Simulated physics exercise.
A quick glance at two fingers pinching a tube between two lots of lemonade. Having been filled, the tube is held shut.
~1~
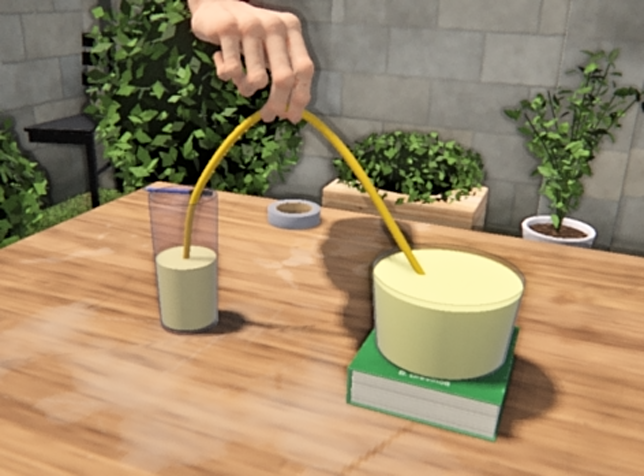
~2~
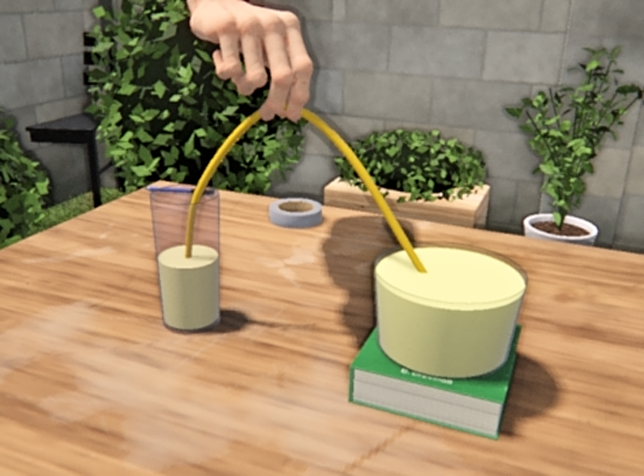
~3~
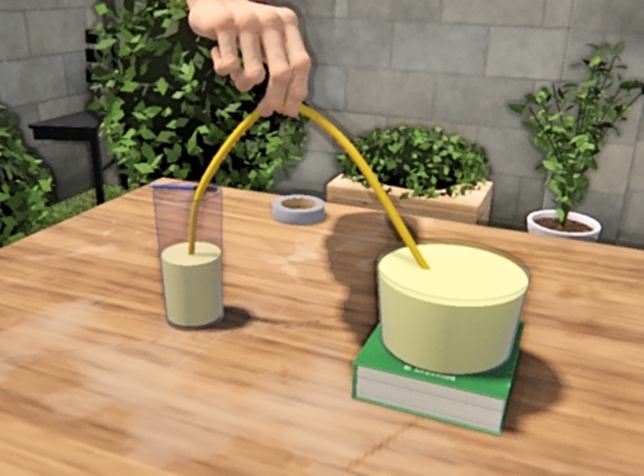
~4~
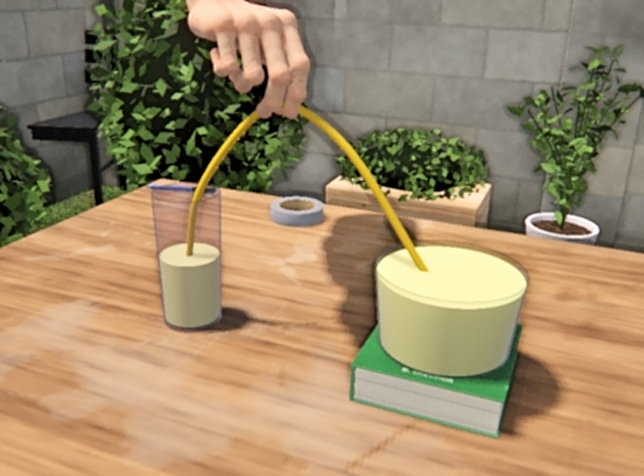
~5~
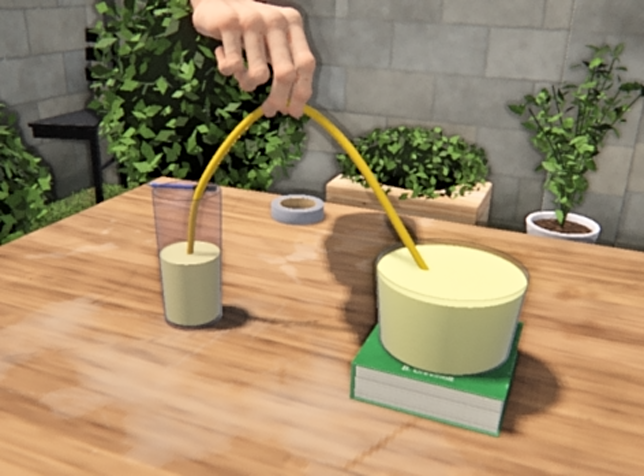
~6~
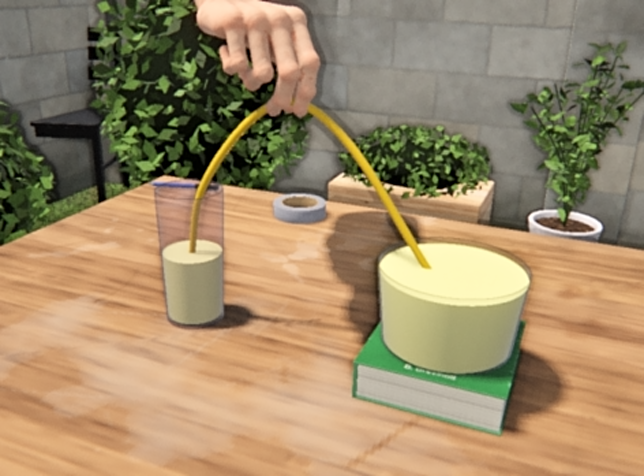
A hand barely moves, pinching a yellow tube between a tall glass and a wide tub.
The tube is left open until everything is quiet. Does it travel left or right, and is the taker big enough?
The liquid travels left, and once there it fits inside.
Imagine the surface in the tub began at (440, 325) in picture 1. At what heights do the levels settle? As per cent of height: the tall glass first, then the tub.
The first ends at 40 per cent, the second at 35 per cent.
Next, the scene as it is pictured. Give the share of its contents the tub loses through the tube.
Roughly 10 in a hundred.
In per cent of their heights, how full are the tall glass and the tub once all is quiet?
Final levels: First 70 %, second 80 %.
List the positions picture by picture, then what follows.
In the first picture, still shut; tall glass (186, 258) about half full, on the top itself; tub (444, 308) nearly full, up on the thick book.
In the second picture, the hose is pinched; tall glass about half full, surface at (188, 257); tub nearly full, surface at (449, 277).
In the third picture, nothing flows; tall glass (191, 254) about half full; tub (449, 303) nearly full.
In the fourth picture, fingers on the hose; tall glass about half full, surface at (190, 255); tub nearly full, surface at (450, 275).
In the fifth picture, still shut; tall glass (190, 253) about half full, on the top itself; tub (447, 304) nearly full, up on the thick book.
In the sixth picture, the hose is pinched; tall glass about half full, surface at (192, 252); tub nearly full, surface at (453, 272).
Shortly, the tall glass is about half full; the tub is nearly full.
Then, the tall glass is about two thirds full; the tub is about three quarters full.
At the finish, the tall glass is about two thirds full; the tub is about three quarters full; the two surfaces are level.
